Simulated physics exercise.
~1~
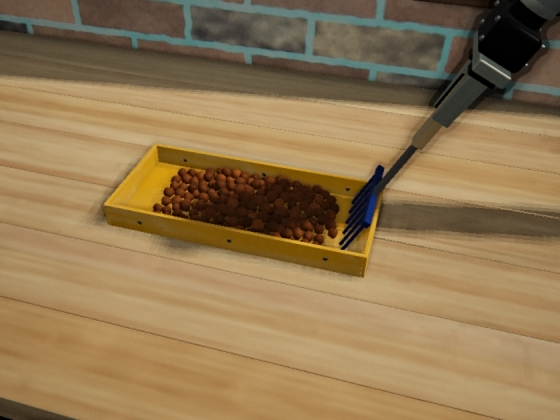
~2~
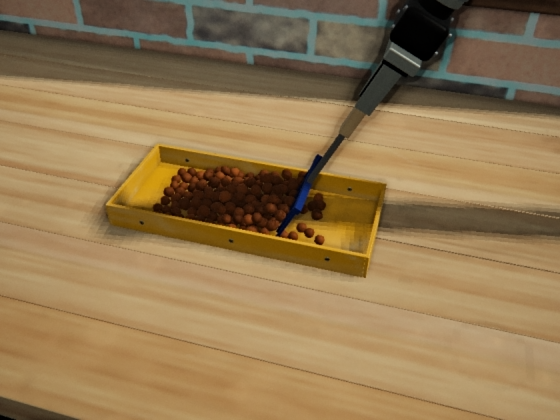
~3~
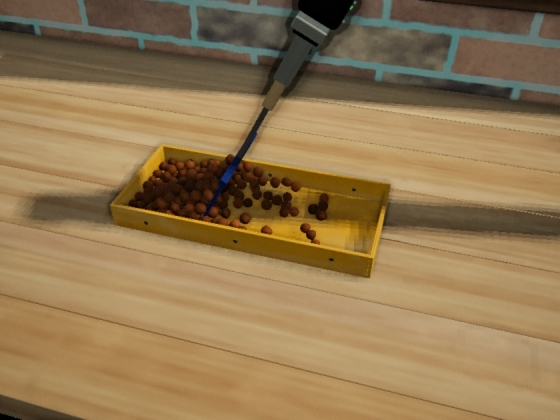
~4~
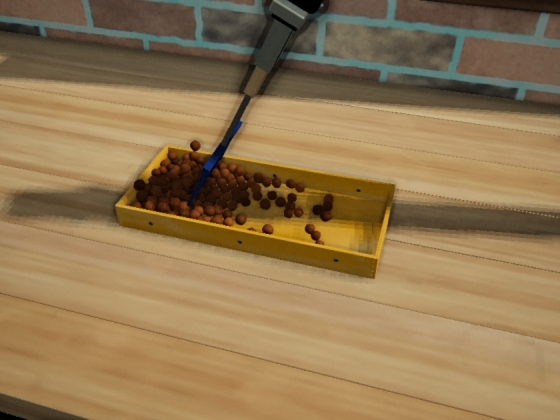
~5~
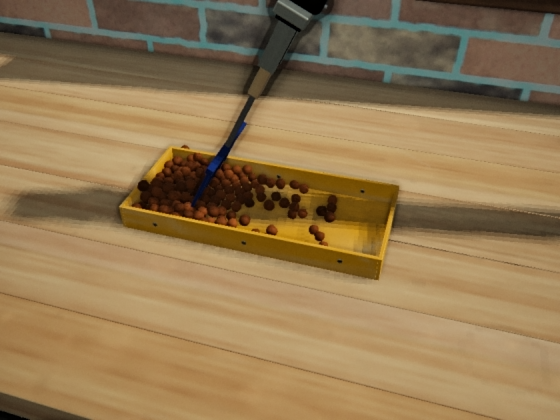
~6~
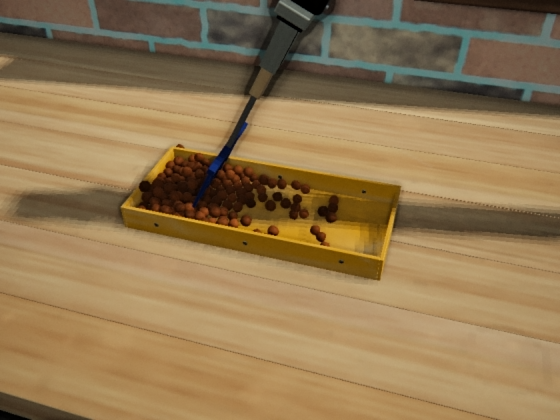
A robot arm dragged a blue rake leftward through a heap of small brown balls in a yellow tray, crowding most of them at the left end, then held still there, with a few stragglers left behind toward the right.
